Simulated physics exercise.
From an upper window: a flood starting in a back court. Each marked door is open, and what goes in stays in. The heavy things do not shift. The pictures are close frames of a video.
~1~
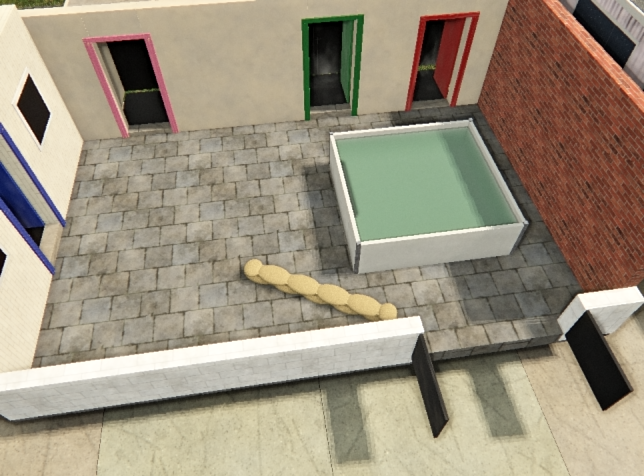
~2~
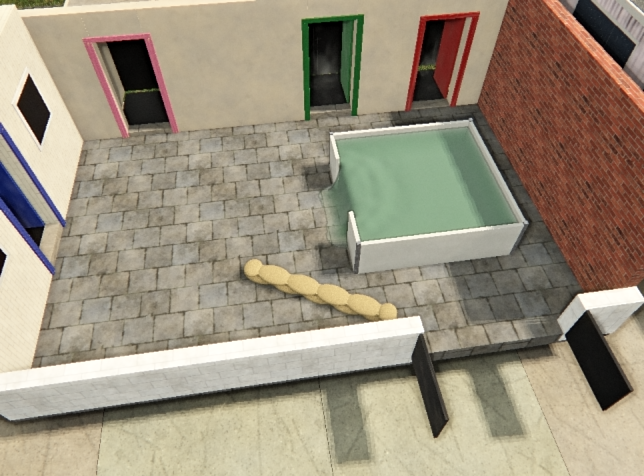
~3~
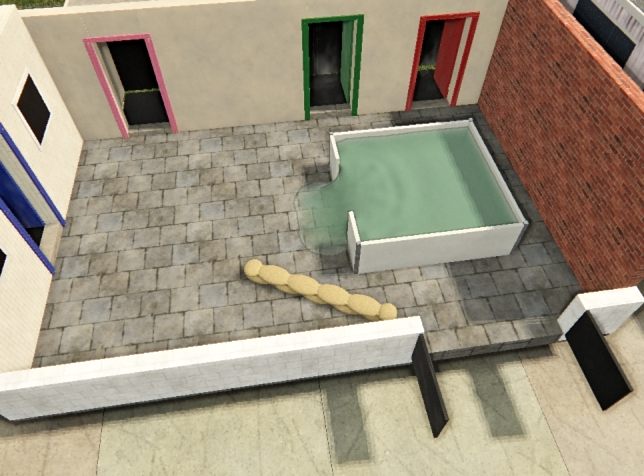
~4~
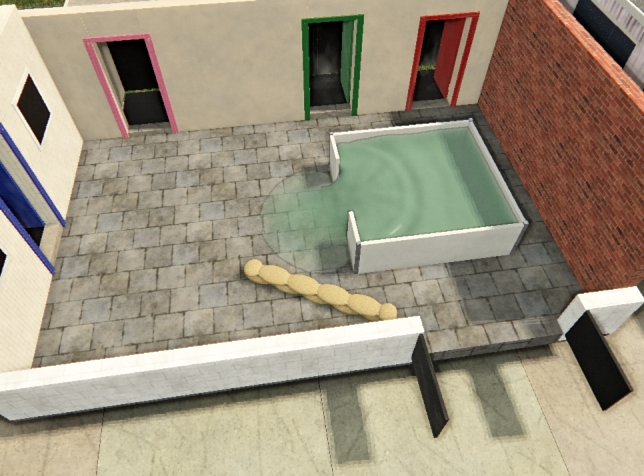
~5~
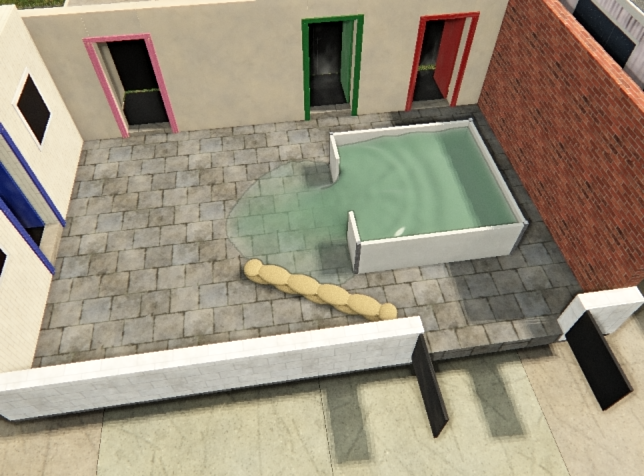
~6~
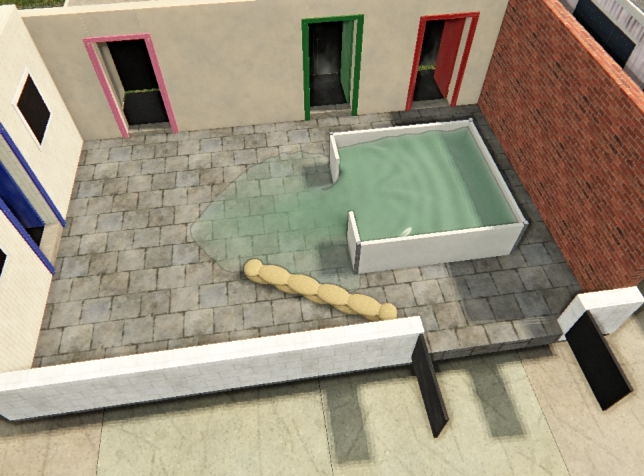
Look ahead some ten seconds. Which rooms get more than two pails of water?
In the end: The green door holds within the limit; the pink door floods; the red door holds within the limit; the blue door floods.
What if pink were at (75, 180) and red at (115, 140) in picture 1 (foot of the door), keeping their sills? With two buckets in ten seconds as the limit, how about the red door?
The red one lets more in.
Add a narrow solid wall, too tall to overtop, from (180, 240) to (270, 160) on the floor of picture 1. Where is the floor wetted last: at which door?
It is the pink door.
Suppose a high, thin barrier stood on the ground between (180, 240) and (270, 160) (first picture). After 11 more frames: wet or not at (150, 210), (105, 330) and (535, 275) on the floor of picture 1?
One after the other: Free of water, covered, free of water.
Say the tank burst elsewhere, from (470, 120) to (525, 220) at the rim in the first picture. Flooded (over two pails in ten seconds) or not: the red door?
One by one: Red goes over.
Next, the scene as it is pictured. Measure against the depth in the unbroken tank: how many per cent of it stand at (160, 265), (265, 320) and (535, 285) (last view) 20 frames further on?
Roughly 8, 0 and 0 per cent, in turn.
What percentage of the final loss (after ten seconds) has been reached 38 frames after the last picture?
I make it 70 per cent.
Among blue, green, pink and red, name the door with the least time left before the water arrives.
That is the door marked blue.
A moment on, water covers 35 % of the floor; the green door not reached, the pink door not reached, the red door not reached, the blue door wet at the sill, nothing in.
Next, water covers 55 % of the floor; the green door not reached, the pink door wet at the sill, nothing in, the red door not reached, the blue door under two buckets in.
Then, water covers 60 % of the floor; the green door not reached, the pink door under two buckets in, the red door not reached, the blue door far over two buckets in.
Later, water covers 75 % of the floor; the green door wet at the sill, nothing in, the pink door over two buckets in, the red door not reached, the blue door far over two buckets in.
In the end, water covers 95 % of the floor; the green door wet at the sill, nothing in, the pink door far over two buckets in, the red door wet at the sill, nothing in, the blue door far over two buckets in.
